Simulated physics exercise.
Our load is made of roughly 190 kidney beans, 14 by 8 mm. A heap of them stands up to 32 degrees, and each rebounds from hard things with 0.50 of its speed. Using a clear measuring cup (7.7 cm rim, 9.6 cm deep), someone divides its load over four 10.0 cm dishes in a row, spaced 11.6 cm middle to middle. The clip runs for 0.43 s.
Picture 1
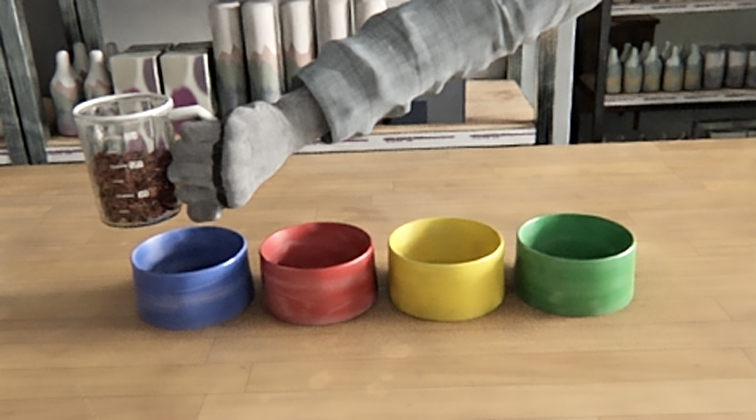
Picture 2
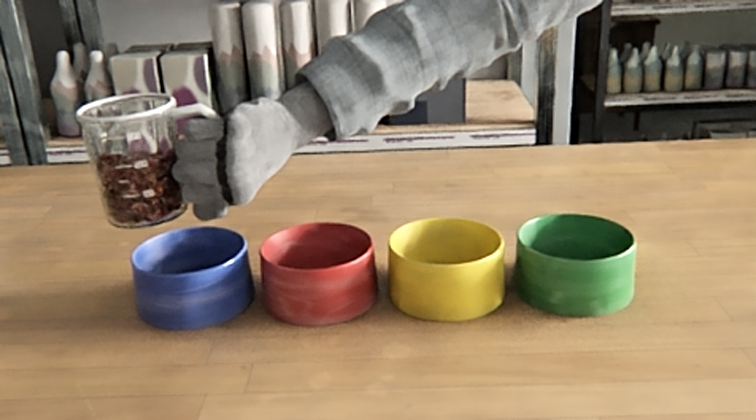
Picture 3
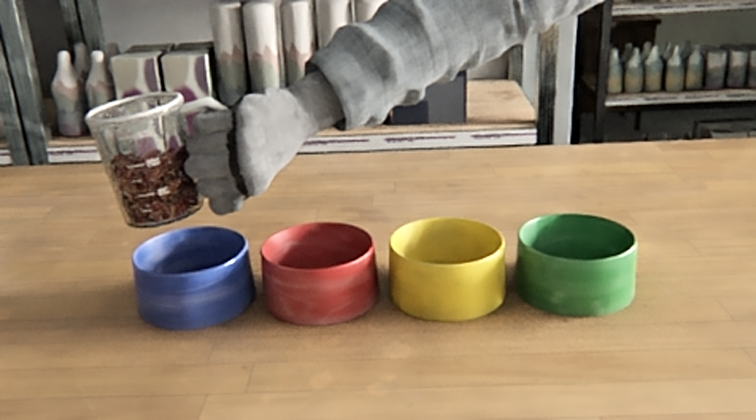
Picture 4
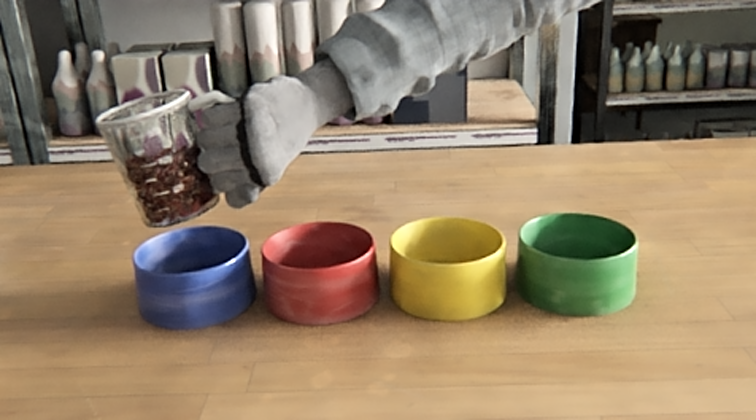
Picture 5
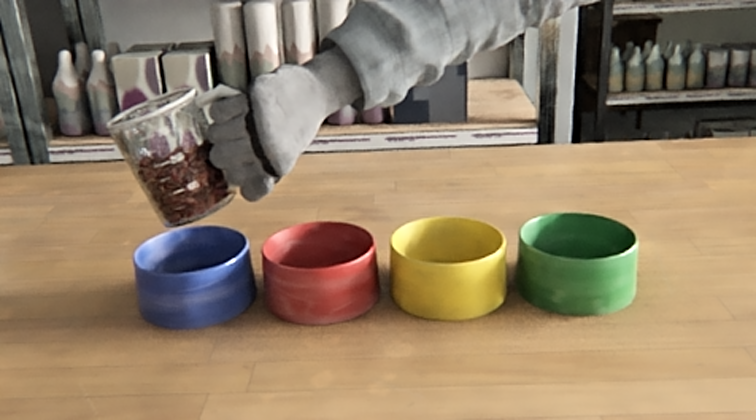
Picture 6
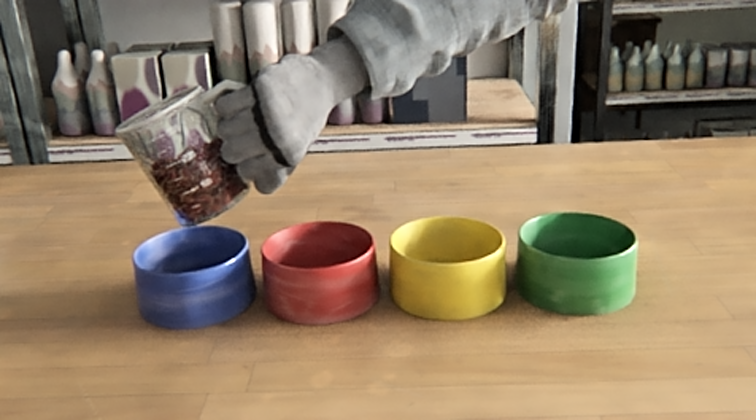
The clip shows a gray-gloved hand holding a clear measuring cup of dark reddish pieces above a row of blue, red, yellow and green dishes, then moving it slightly right while gradually tilting it over the blue dish.
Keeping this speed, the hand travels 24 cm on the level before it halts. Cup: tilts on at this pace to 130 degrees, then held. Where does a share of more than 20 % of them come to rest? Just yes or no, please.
In short: Red yes, blue no, green no, yellow no, counter no.
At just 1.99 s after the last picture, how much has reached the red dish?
Share at that time: Approx. 95 per cent.
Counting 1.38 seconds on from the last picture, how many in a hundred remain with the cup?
Somewhere near 95 per cent of the load.
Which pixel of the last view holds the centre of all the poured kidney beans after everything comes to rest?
At about (328, 277).
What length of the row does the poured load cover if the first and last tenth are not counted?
That stretch measures near 6 centimetres.
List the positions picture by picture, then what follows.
Cup at (133, 161), tilt 0 degrees, lip at (78, 108), moved 0.0 cm; middle of the pieces at (136, 187); blue dish at (189, 249); red dish at (317, 245); yellow dish at (445, 241); green dish at (575, 236), in the first frame.
Cup at (137, 161), tilt 2 degrees, lip at (81, 110), moved 0.4 cm; middle of the pieces at (141, 187), in the second frame.
Cup at (150, 160), tilt 7 degrees, lip at (91, 114), moved 1.4 cm; middle of the pieces at (156, 186), in the third frame.
Cup at (163, 159), tilt 12 degrees, lip at (101, 118), moved 2.5 cm; middle of the pieces at (171, 185), in the fourth frame.
Cup at (176, 159), tilt 17 degrees, lip at (111, 122), moved 3.6 cm; middle of the pieces at (186, 183), in the fifth frame.
Cup at (188, 158), tilt 22 degrees, lip at (120, 127), moved 4.7 cm; middle of the pieces at (200, 182); blue dish at (191, 249); red dish at (318, 244); yellow dish at (447, 240); green dish at (577, 235), in the sixth frame.
Then, 0.83 s after the last picture, tilt 72 degrees; cup holds 100 %.
Then, 1.38 s after the last picture, tilt 106 degrees; cup holds 95 %, red 5 %.
Then, 1.99 s after the last picture, tilt 130 degrees; cup holds 0 %, red 95 %.
In the end, red 95 %, blue 0 %, green 0 %, yellow 0 %, counter 5 %.
